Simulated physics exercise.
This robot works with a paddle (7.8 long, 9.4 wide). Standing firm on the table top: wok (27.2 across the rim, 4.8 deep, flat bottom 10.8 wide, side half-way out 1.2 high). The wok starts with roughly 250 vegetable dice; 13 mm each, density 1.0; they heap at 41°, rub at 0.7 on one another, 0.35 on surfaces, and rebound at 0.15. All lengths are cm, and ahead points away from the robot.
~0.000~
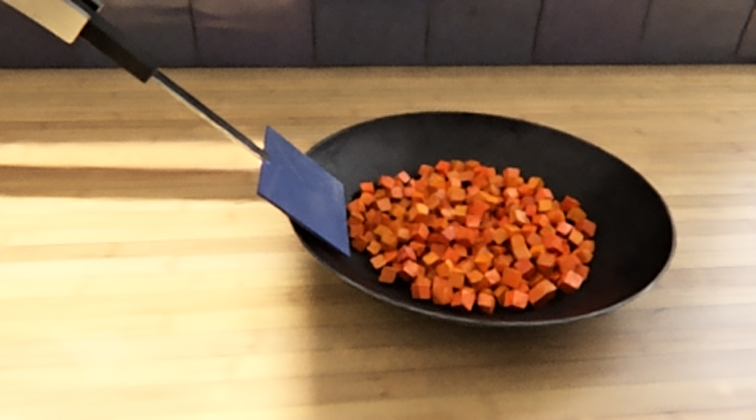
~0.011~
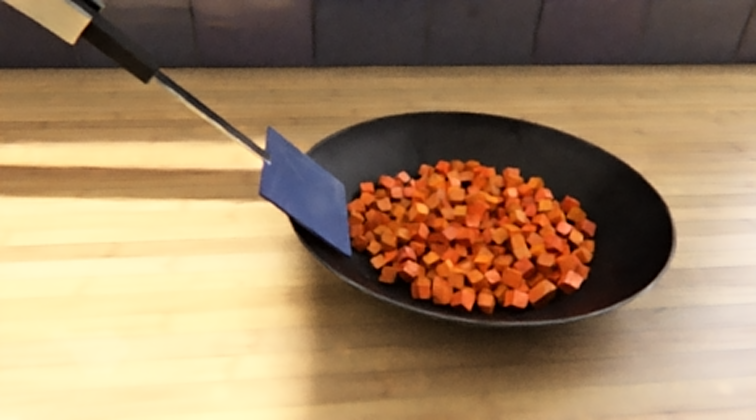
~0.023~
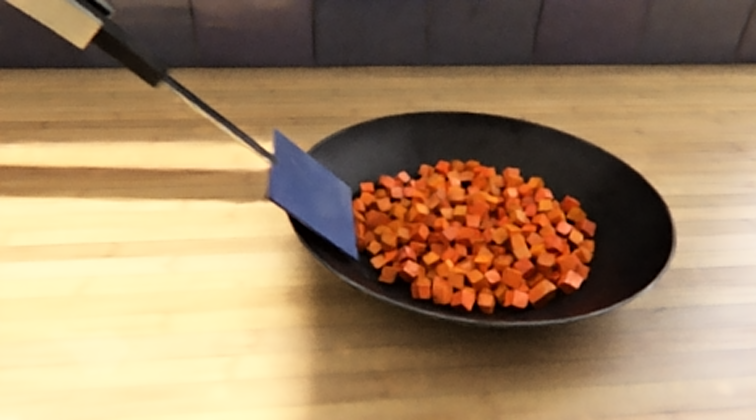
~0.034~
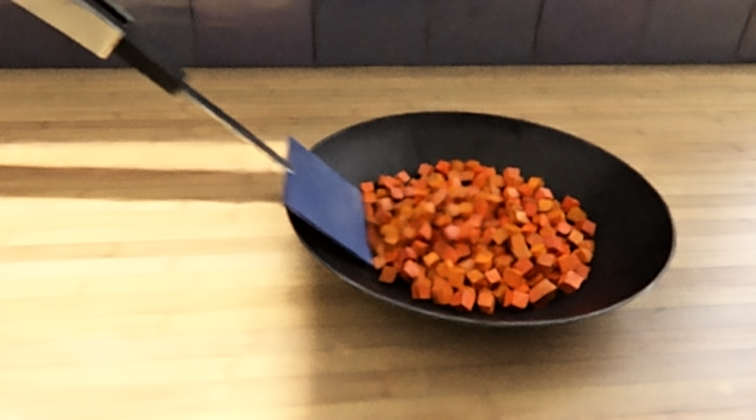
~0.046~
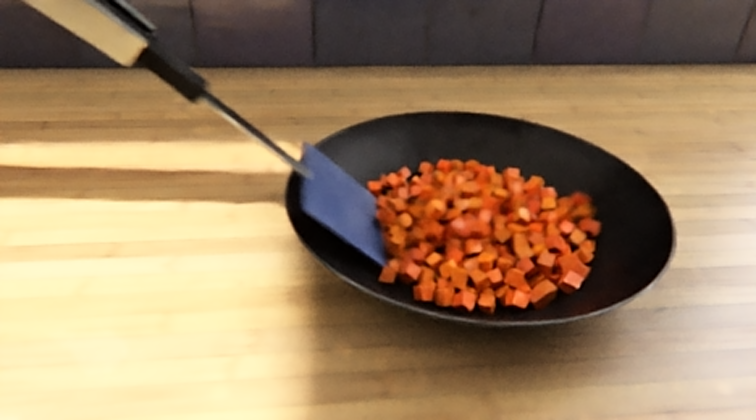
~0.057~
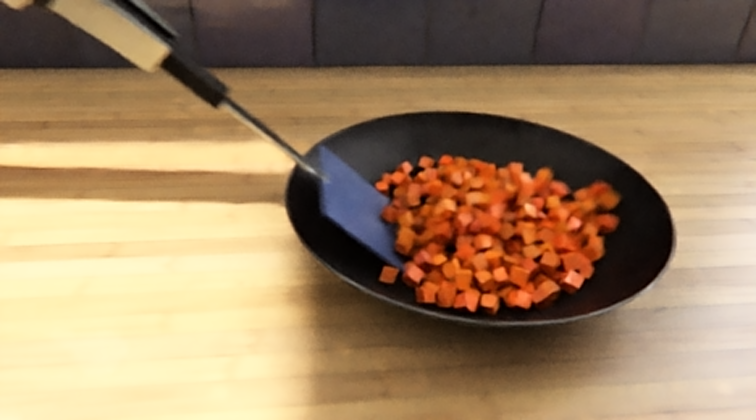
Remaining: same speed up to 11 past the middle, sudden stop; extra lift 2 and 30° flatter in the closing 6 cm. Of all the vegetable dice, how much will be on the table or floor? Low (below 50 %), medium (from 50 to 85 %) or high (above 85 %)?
On the table or floor the share is medium, from 50 to 85 %.
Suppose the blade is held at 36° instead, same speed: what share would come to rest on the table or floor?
Then about 60 per cent.
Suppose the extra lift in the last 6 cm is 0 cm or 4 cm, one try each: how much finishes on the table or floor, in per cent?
About 65 and 60 per cent.
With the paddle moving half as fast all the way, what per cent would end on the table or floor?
In that case some 60 per cent.
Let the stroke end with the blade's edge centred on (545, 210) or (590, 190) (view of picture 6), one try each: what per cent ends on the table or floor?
About 15 and 55 per cent.
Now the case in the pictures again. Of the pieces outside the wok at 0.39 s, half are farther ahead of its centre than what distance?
About 28 cm.
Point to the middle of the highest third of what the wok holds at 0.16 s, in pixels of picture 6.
Near (604, 175).
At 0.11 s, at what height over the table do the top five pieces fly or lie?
Some 7 cm.
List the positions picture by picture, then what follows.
In the first frame, the paddle top edge at (263, 156), sloping 44°; upper third of the load around (474, 220), from x 355 to 585, top at y 165; 247 in the wok.
In the second frame, the paddle top edge at (264, 157), sloping 44°; upper third of the load around (474, 220), from x 355 to 585, top at y 165.
In the third frame, the paddle top edge at (272, 160), sloping 44°; upper third of the load around (474, 220), from x 355 to 585, top at y 165.
In the fourth frame, the paddle top edge at (287, 166), sloping 44°; upper third of the load around (467, 219), from x 365 to 585, top at y 165.
In the fifth frame, the paddle top edge at (305, 173), sloping 44°; upper third of the load around (474, 213), from x 375 to 590, top at y 165.
In the sixth frame, the paddle top edge at (322, 177), sloping 44°; upper third of the load around (486, 207), from x 380 to 605, top at y 160; 247 in the wok.
After 0.11 s, sloping 44°, highest piece 8 above the table; 243 in the wok, 4 on the blade or in flight.
After 0.16 s, sloping 38°, highest piece 11 above the table; 223 in the wok, 24 on the blade or in flight.
After 0.39 s, sloping 14°, highest piece 12 above the table; 91 in the wok, 82 on the table or floor, 74 on the blade or in flight.
After 1.44 s, sloping 14°, highest piece 6 above the table; 156 on the table or floor, 91 in the wok.
In the end, 156 on the table or floor, 91 in the wok. That is 63 % on the table or floor.
